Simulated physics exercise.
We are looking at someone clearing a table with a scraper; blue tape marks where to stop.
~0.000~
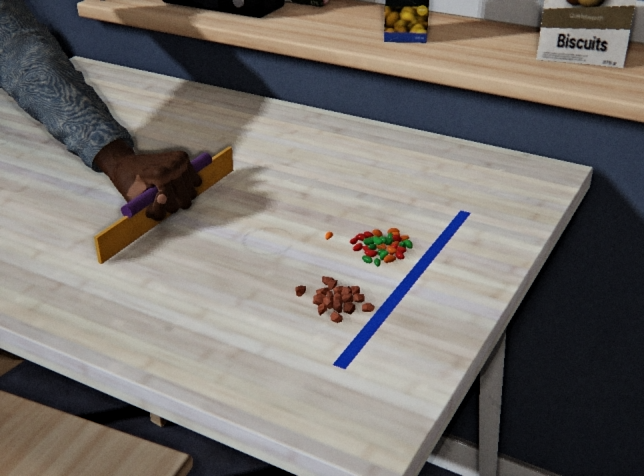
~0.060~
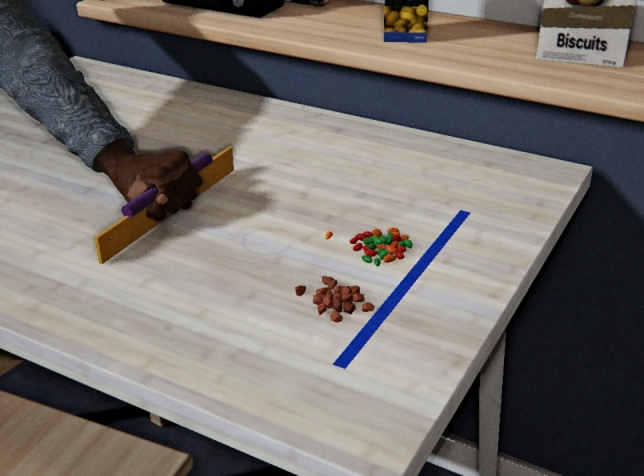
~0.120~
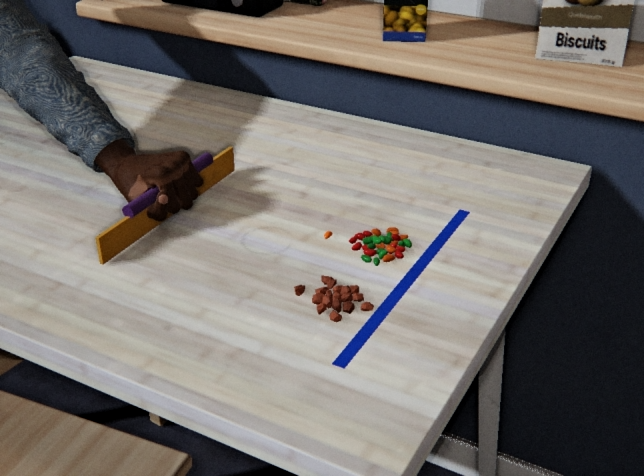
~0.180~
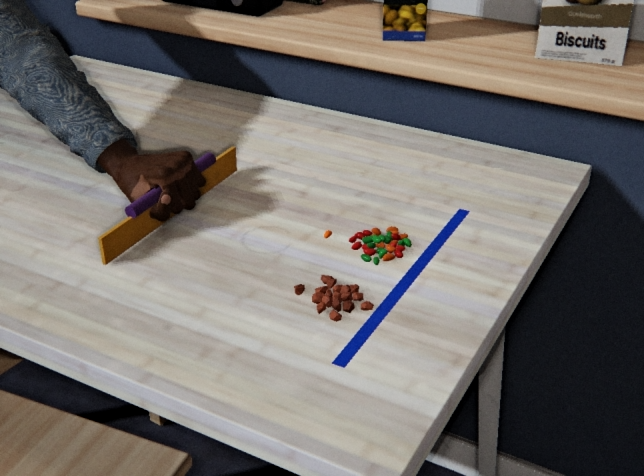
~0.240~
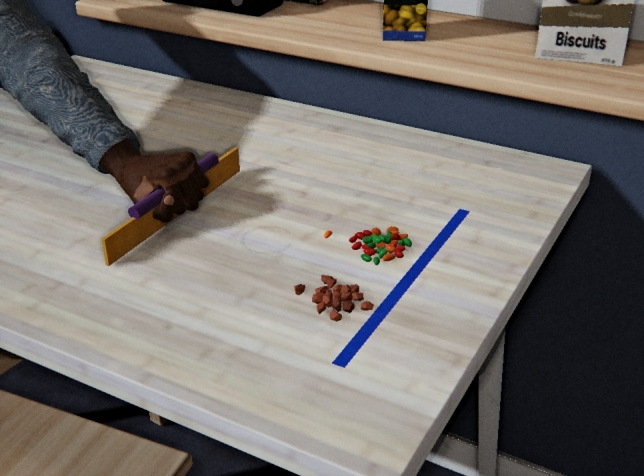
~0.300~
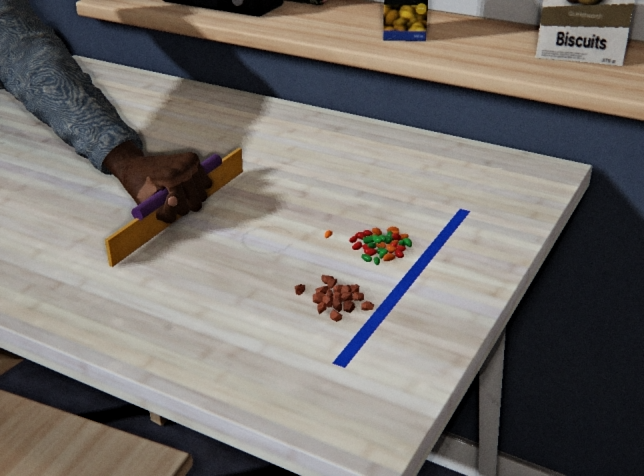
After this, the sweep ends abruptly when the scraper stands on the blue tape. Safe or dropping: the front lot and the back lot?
As I see it, front lot: Fully there; back lot: Fully there.
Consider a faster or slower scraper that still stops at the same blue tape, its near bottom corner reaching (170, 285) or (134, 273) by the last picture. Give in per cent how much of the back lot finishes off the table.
About 0 %, then about 0 %.
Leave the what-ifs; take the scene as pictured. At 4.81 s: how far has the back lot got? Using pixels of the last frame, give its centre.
(446, 263) or so.
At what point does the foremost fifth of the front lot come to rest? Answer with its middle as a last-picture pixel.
Centre of the leading fifth at rest: Around (421, 324).
Around 2.40 s, scraper still moving, near (291, 221); front lot all on the table, its front near (368, 306); back lot all on the table, its front near (399, 254).
Around 4.53 s, scraper stopped at the blue tape; front lot all on the table, its front near (421, 325); back lot all on the table, its front near (476, 273).
Finally (5.0 s), scraper stopped at the blue tape; front lot all on the table, its front near (421, 325); back lot all on the table, its front near (476, 273).
